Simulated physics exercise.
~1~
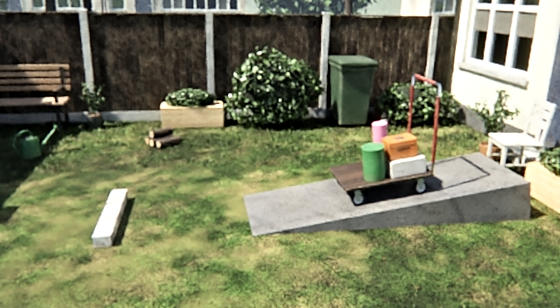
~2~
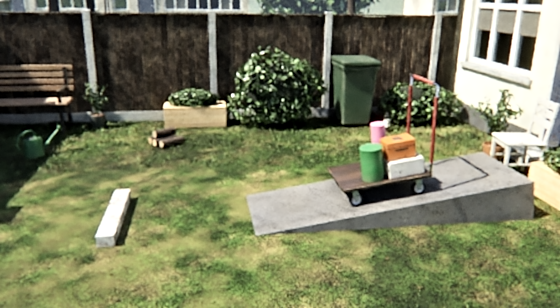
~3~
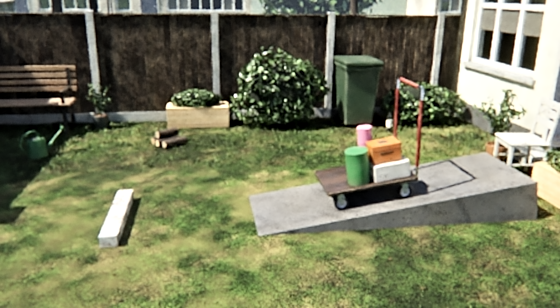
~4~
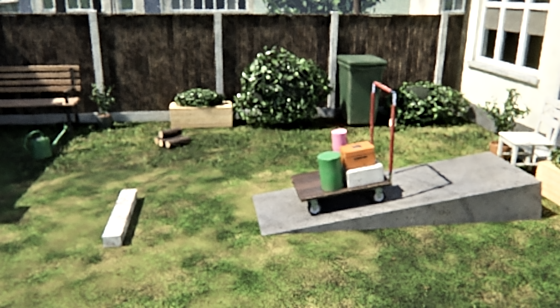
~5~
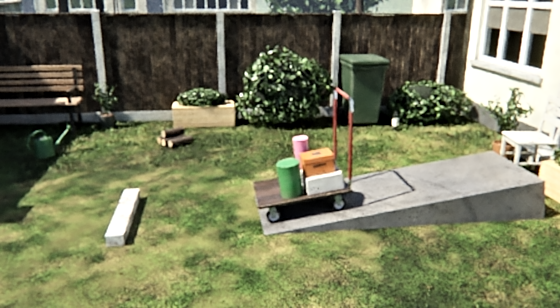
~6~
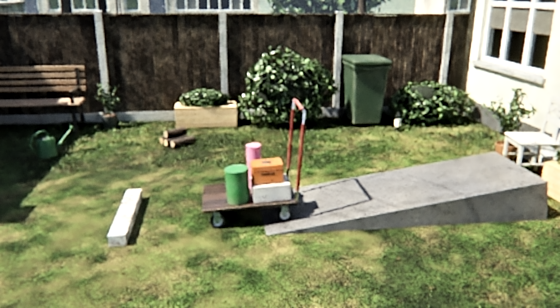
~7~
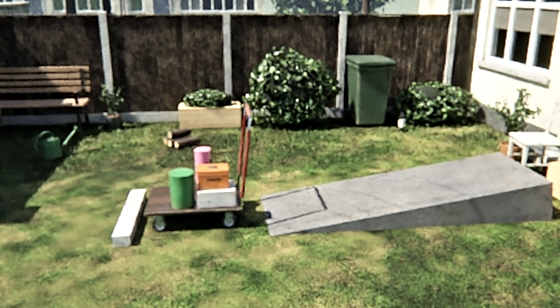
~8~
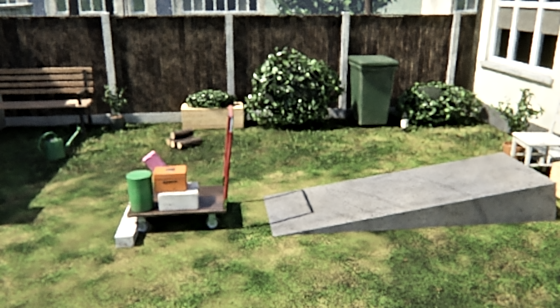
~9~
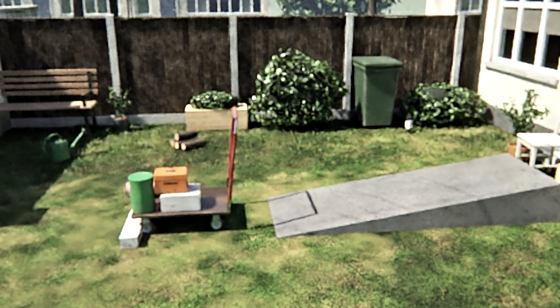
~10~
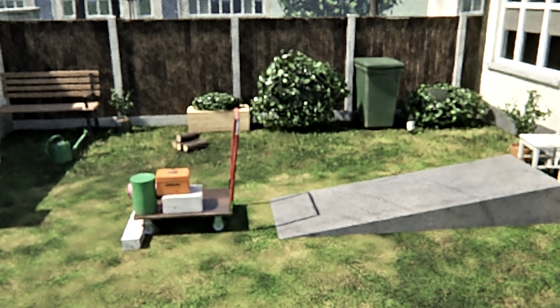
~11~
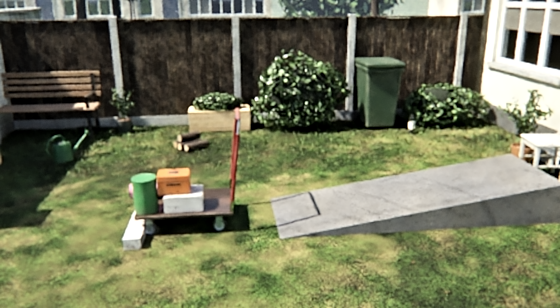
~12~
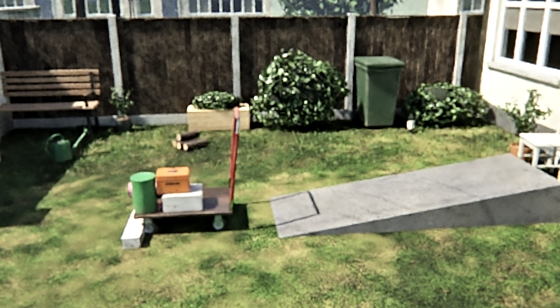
A loaded trolley rolling left down a garden ramp and stopping at a kerb, its pink canister toppling while other items stay upright.
